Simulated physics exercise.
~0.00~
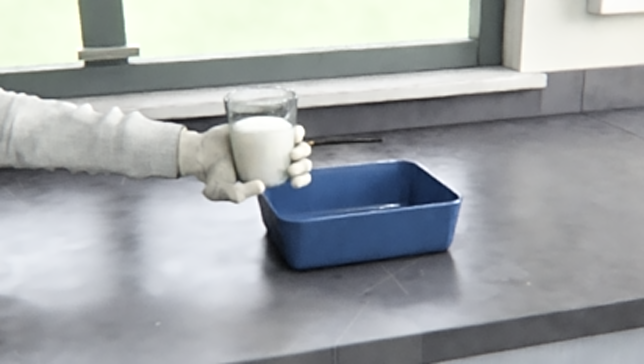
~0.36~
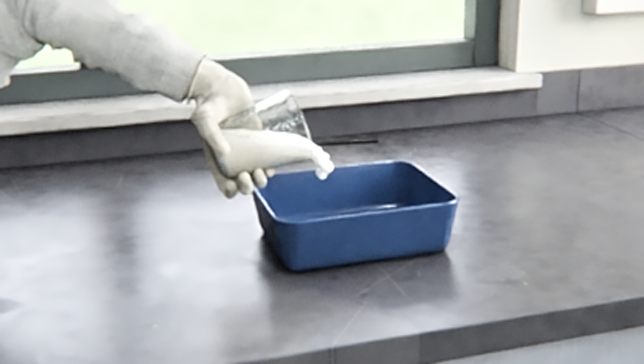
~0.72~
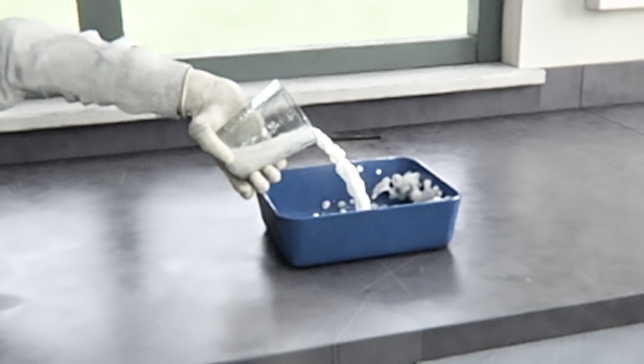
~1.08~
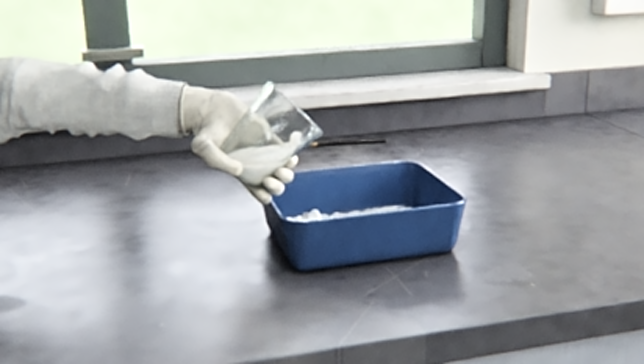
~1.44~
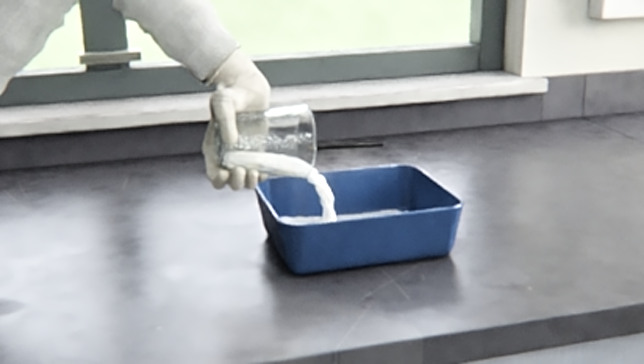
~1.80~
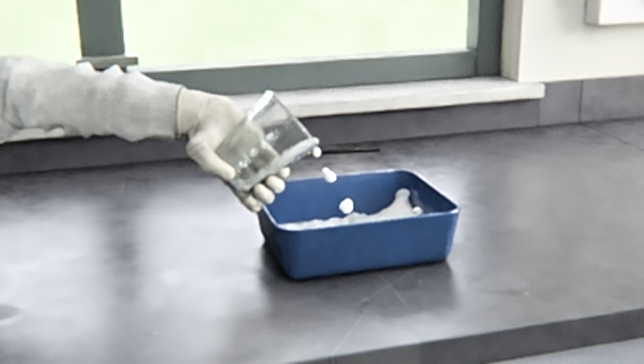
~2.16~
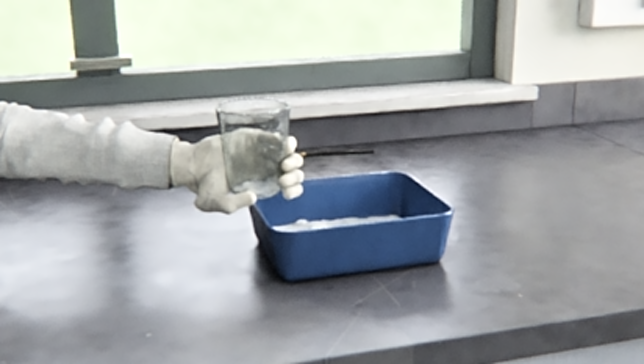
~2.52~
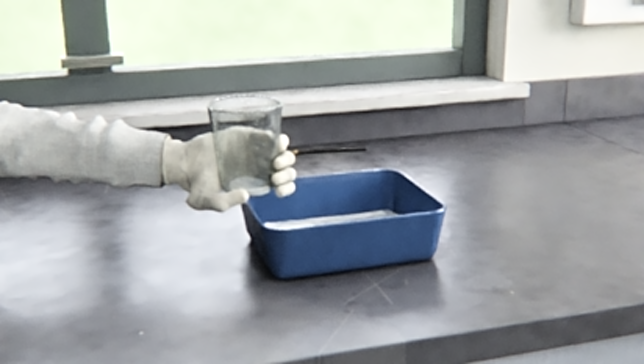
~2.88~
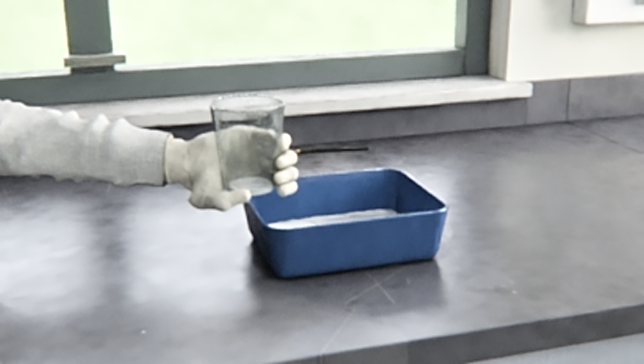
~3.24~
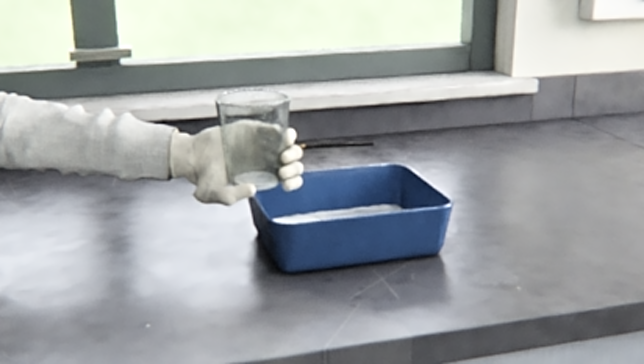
A dark grey countertop beneath a window is seen from slightly above, the view swaying a little. A hand in a pale glove and light sleeve reaches in from the left, holding a clear drinking glass of milk beside an empty blue oblong dish. The hand tips the glass steeply to the right, and milk streams and splashes into the dish. It eases the glass partly back, then tips it further over and pours again. Last drops fall as the glass is turned upright, ending nearly empty beside the dish, which holds a shallow white layer.
